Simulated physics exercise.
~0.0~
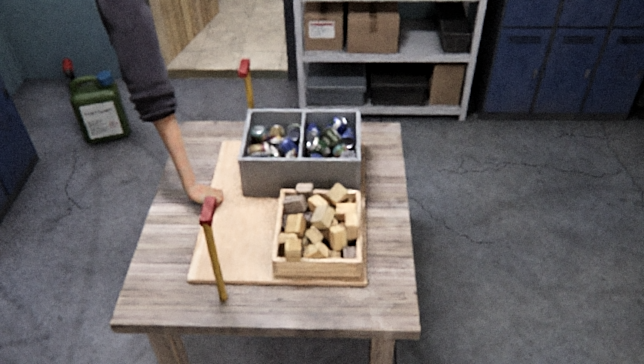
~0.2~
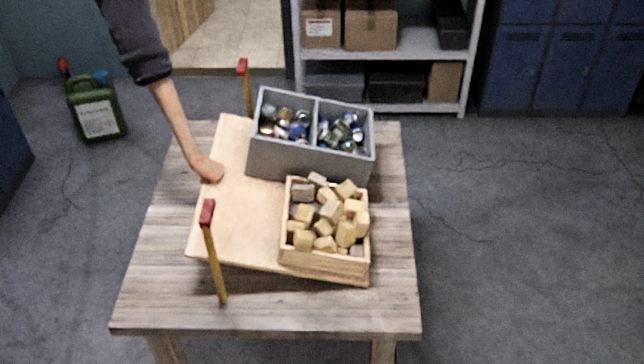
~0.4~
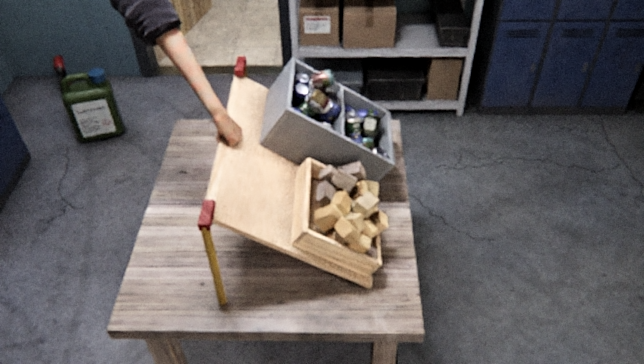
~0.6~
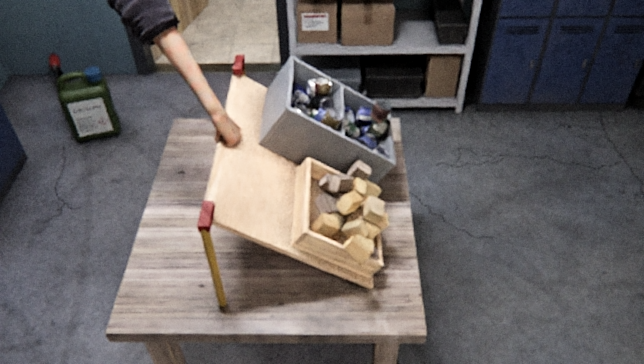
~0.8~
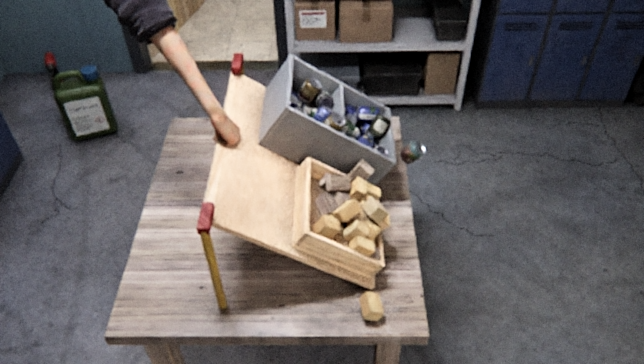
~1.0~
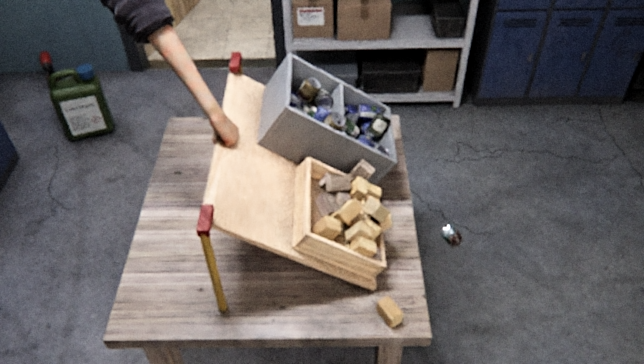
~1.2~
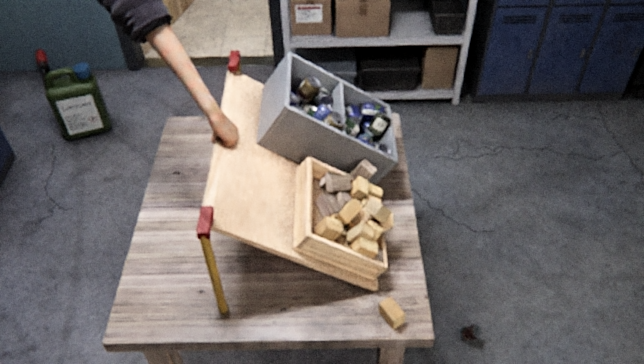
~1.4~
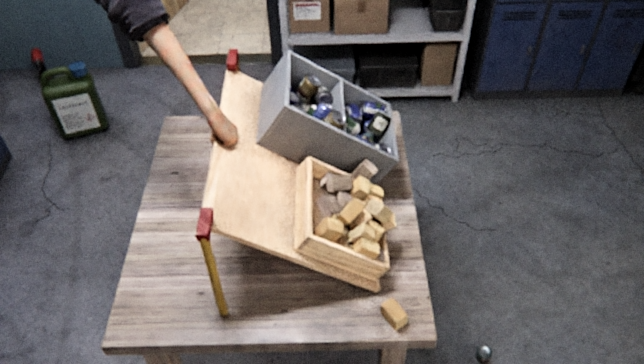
At first, a grey crate of small cans and a wooden crate of wooden blocks sit on a board on a table, with a hand gripping the board's left end. The hand lifts that end, and both crates tilt steeply down to the right along with the board. The board stops at the red-topped posts, and the contents jostle and slide toward the lower sides. A can flies out to the right and drops to the floor, while a block tumbles onto the table. The can moves toward the bottom edge as the block rests near the table's corner, most pieces still in their crates.
